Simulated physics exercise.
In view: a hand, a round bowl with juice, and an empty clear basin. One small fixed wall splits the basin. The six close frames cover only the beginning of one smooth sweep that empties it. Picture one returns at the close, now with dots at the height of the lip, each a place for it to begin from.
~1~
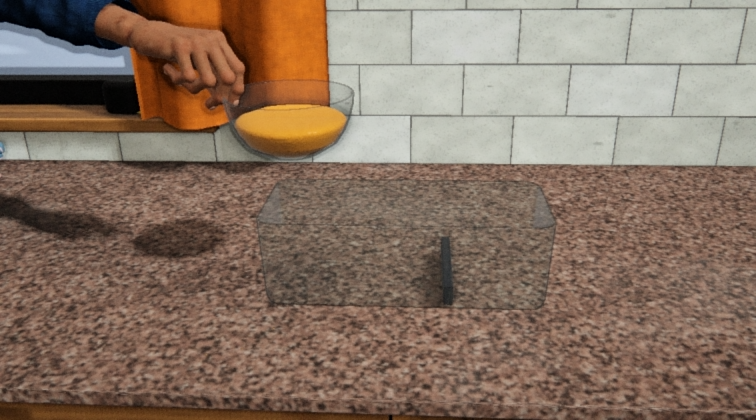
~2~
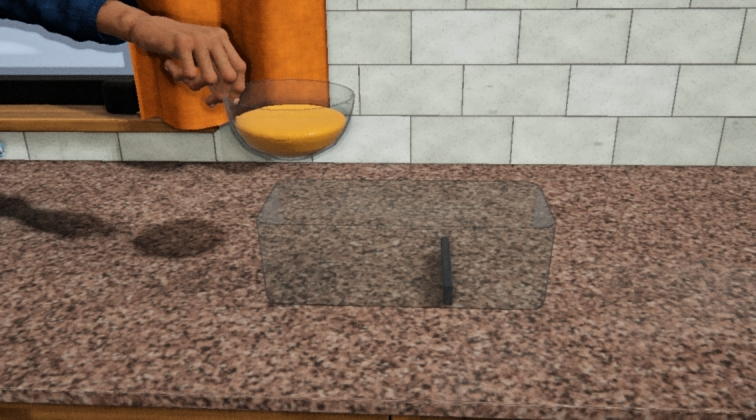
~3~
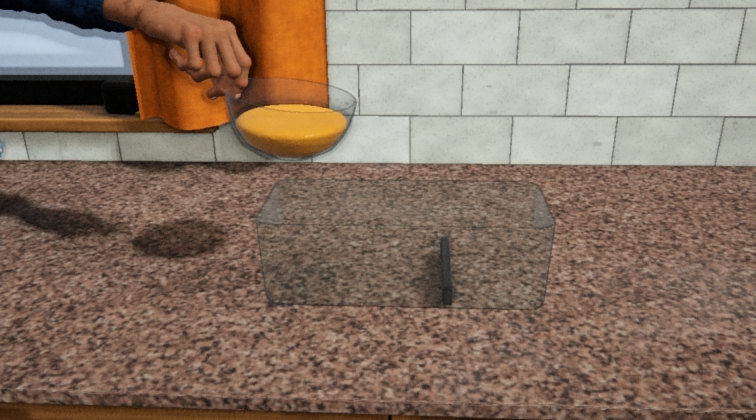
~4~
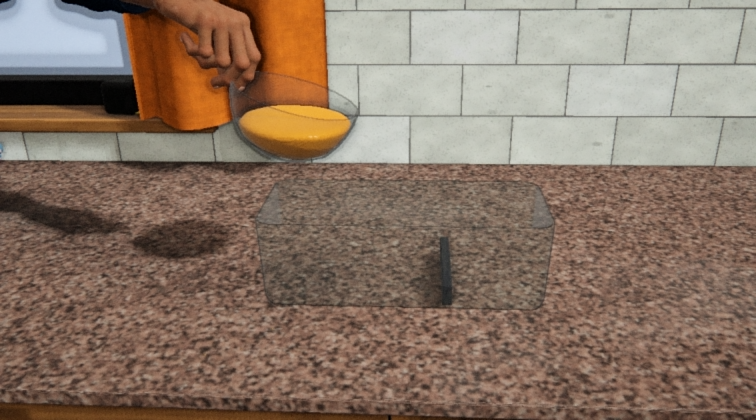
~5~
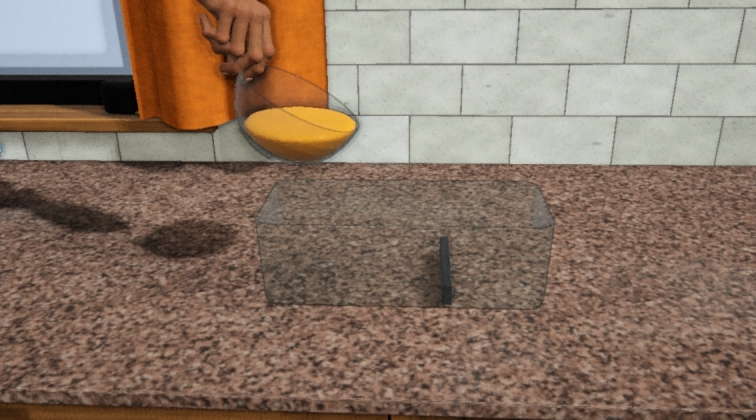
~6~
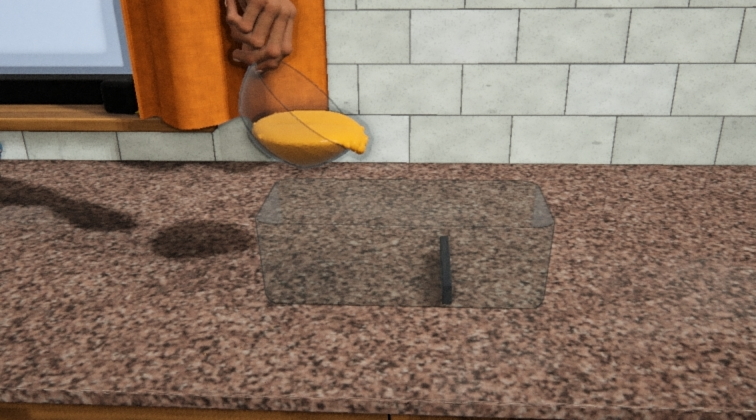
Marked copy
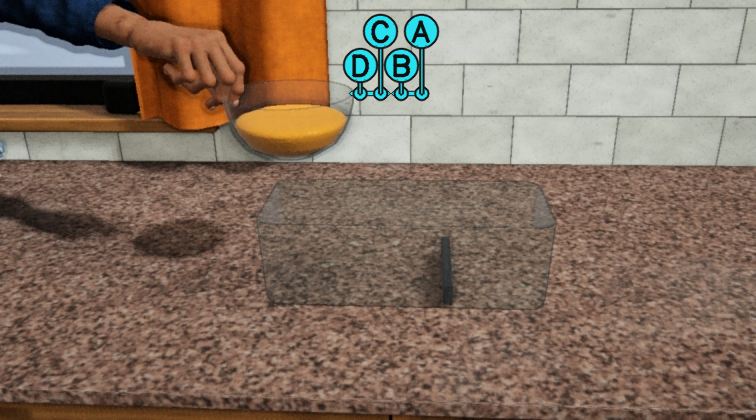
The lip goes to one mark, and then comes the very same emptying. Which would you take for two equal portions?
Use place A.
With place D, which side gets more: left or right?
The left side.
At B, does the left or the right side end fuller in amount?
More ends on the left.
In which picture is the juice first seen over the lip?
In picture 6.
On the marked copy, A at (421, 93); B at (401, 93); C at (380, 93); D at (360, 93).
With A, about 50 % ends left of the wall and 50 % right of it.
With B, about 76 % ends left of the wall and 22 % right of it; 3 % is lost outside.
With C, about 88 % ends left of the wall and 11 % right of it.
With D, about 86 % ends left of the wall and 13 % right of it.
